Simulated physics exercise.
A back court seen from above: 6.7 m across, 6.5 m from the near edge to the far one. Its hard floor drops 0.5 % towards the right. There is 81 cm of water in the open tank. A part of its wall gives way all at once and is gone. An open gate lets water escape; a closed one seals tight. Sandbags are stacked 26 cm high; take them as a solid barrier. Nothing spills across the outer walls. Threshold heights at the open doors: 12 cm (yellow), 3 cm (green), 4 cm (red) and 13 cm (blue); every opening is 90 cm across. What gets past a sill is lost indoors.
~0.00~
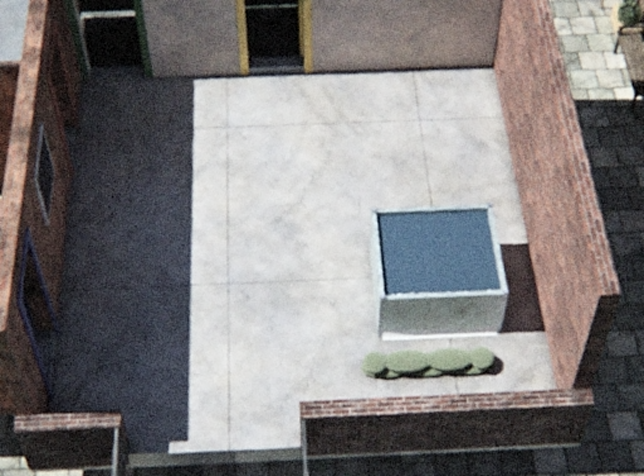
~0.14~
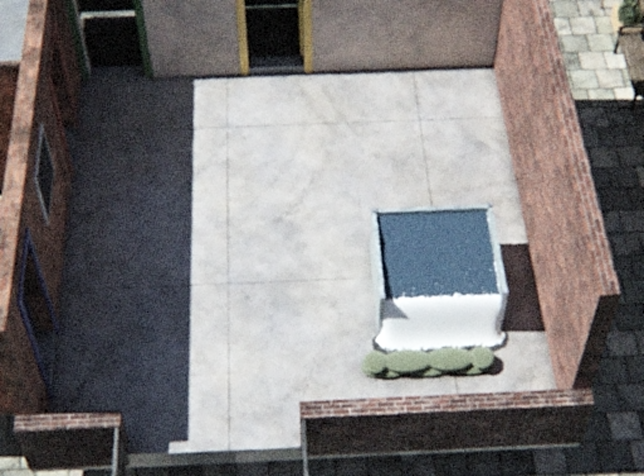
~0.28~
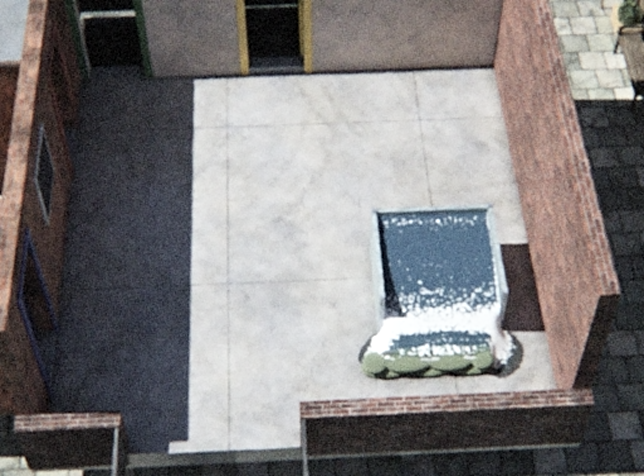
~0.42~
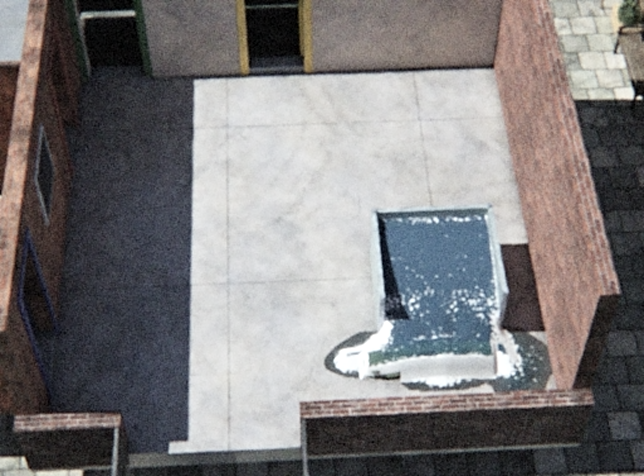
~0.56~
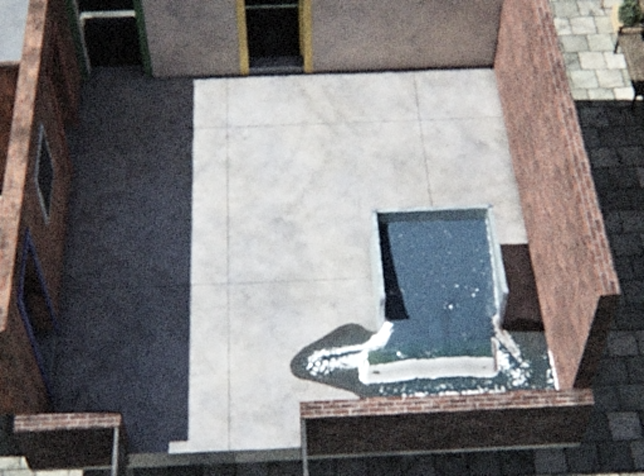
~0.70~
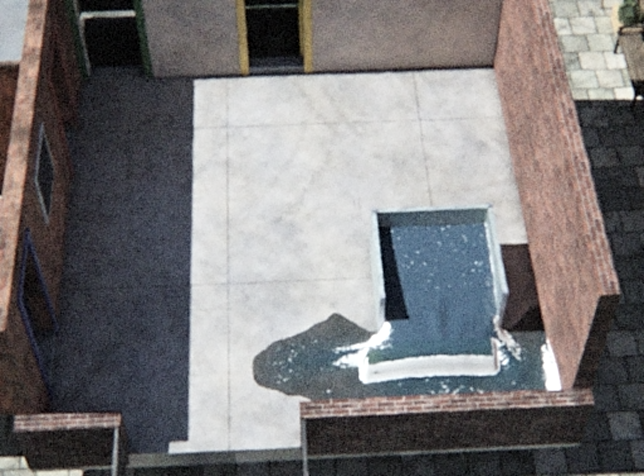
Water bursting from the front of an open tank, pouring over green sandbags and spreading left and right across a walled court.
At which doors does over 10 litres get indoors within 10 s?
Within that time: At the yellow door it stays under the limit; at the green door it exceeds the limit; at the red door it stays under the limit; at the blue door it stays under the limit.
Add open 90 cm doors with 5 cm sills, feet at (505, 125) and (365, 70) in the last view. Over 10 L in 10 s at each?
In turn: Not over, not over.
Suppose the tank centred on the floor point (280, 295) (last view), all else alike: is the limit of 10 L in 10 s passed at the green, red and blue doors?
Against that limit: Green not over, red below, blue not over.
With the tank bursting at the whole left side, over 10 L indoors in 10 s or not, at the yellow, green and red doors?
Against that limit: Yellow not over, green past it, red over.
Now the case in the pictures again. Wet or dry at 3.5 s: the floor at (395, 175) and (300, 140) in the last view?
In that order: Still dry, dry.
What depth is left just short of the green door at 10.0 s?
Roughly 6.0 cm deep.
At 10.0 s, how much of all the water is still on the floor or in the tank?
Some 88 per cent remains.
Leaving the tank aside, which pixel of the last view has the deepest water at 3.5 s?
At about (444, 353).
After 1.4 s water covers 20 % of the floor and is deepest (48 cm) near (544, 383); yellow door not reached, green door not reached, red door not reached, blue door not reached.
After 2.2 s water covers 35 % of the floor and is deepest (30 cm) near (537, 349); yellow door not reached, green door not reached, red door not reached, blue door not reached.
After 3.5 s water covers 45 % of the floor and is deepest (26 cm) near (444, 353); yellow door not reached, green door not reached, red door not reached, blue door 12 cm at the sill, 1 L in.
After 6.0 s water covers 60 % of the floor and is deepest (15 cm) near (430, 342); yellow door 1 cm at the sill, 0 L in, green door not reached, red door 4 cm at the sill, 0 L in, blue door 9 cm at the sill, 2 L in.
After 10.0 s water covers 85 % of the floor and is deepest (10 cm) near (431, 353); yellow door 6 cm at the sill, 0 L in, green door 6 cm at the sill, 41 L in, red door 2 cm at the sill, 0 L in, blue door 5 cm at the sill, 2 L in.
